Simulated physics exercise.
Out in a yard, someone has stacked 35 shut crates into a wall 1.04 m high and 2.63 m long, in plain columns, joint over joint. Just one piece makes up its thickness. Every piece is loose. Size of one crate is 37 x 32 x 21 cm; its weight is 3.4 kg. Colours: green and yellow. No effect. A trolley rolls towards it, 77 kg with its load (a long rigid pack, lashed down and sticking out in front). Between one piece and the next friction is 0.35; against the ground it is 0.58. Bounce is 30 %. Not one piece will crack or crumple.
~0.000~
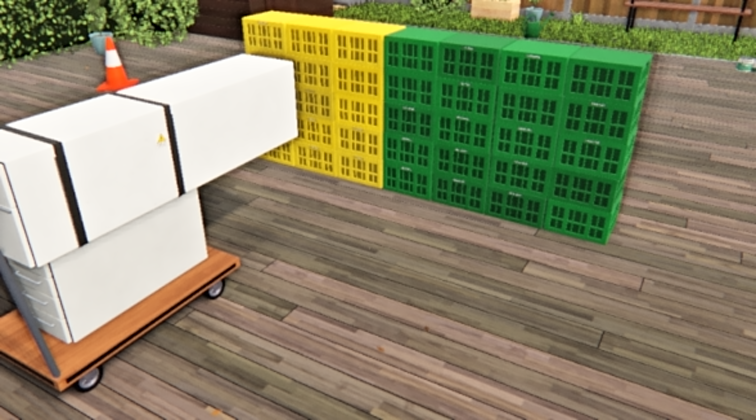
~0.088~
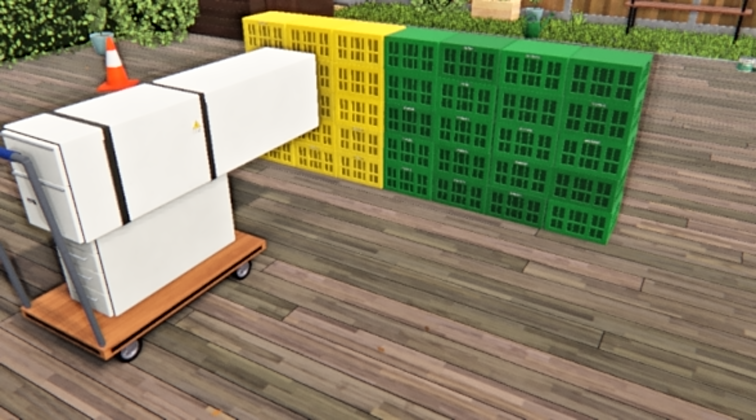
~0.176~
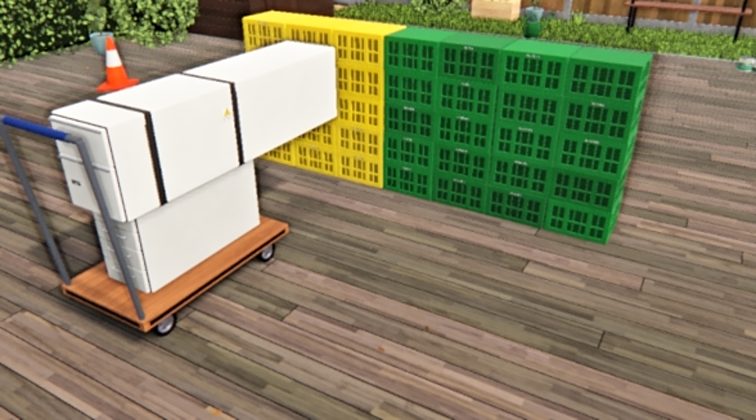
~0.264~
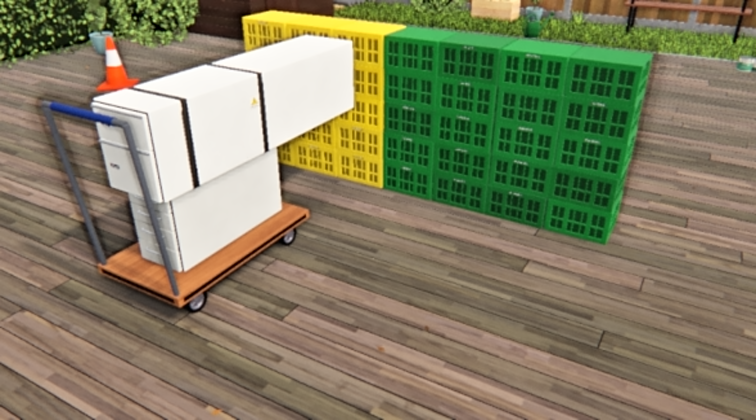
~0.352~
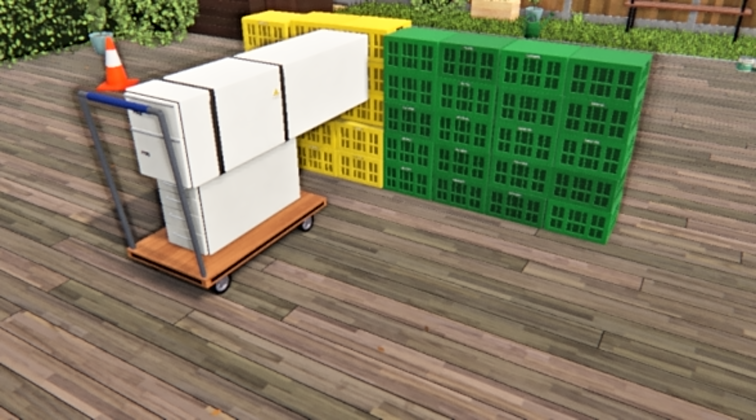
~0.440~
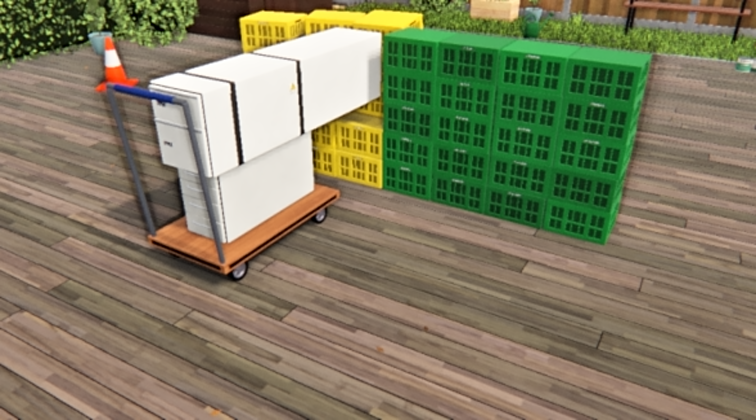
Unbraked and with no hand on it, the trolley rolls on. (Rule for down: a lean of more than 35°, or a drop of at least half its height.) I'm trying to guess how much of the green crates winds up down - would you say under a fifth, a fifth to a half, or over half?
I'd say under a fifth.
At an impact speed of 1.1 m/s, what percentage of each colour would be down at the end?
The green would finish 0 in a hundred down, the yellow 60 in a hundred.
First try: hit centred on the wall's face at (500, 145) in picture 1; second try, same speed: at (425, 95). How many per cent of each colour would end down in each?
Down by colour - green: 40%, then 30%; yellow: 0%, then 0%.
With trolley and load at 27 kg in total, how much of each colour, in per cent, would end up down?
The split would be green 0, then yellow 40 per cent.
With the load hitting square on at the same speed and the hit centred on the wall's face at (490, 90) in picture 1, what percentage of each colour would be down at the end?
For green it's 30 per cent, for yellow 0 per cent.
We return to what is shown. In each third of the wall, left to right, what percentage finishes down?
Per cent - left 30, middle 20, right 0.
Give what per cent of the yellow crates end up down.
Yellow share down - 40 in a hundred.
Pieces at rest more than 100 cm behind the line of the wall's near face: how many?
About 4 pieces.
After 0.60 s, load 45 cm past the wall's line, still rolling; none of the 20 green crates down (5 of 35 in all colours); top green crate unmoved; top yellow crate 17° from how it stood, 10 cm lower.
After 0.90 s, load 86 cm past the wall's line, still rolling; none of the 20 green crates down (6 of 35 in all colours); top green crate unmoved; top yellow crate 49° from how it stood, 66 cm lower.
After 1.36 s, load 1.21 m past the wall's line, still rolling; none of the 20 green crates down (6 of 35 in all colours); top green crate unmoved; top yellow crate 64° from how it stood, 71 cm lower.
In the end (2.8 s), load 1.27 m past the wall's line, stopped; none of the 20 green crates down (6 of 35 in all colours); top green crate unmoved; top yellow crate 84 cm lower. That is 0 per cent. From the last view, middles, top green crate near (421, 51), top yellow crate near (509, 75).
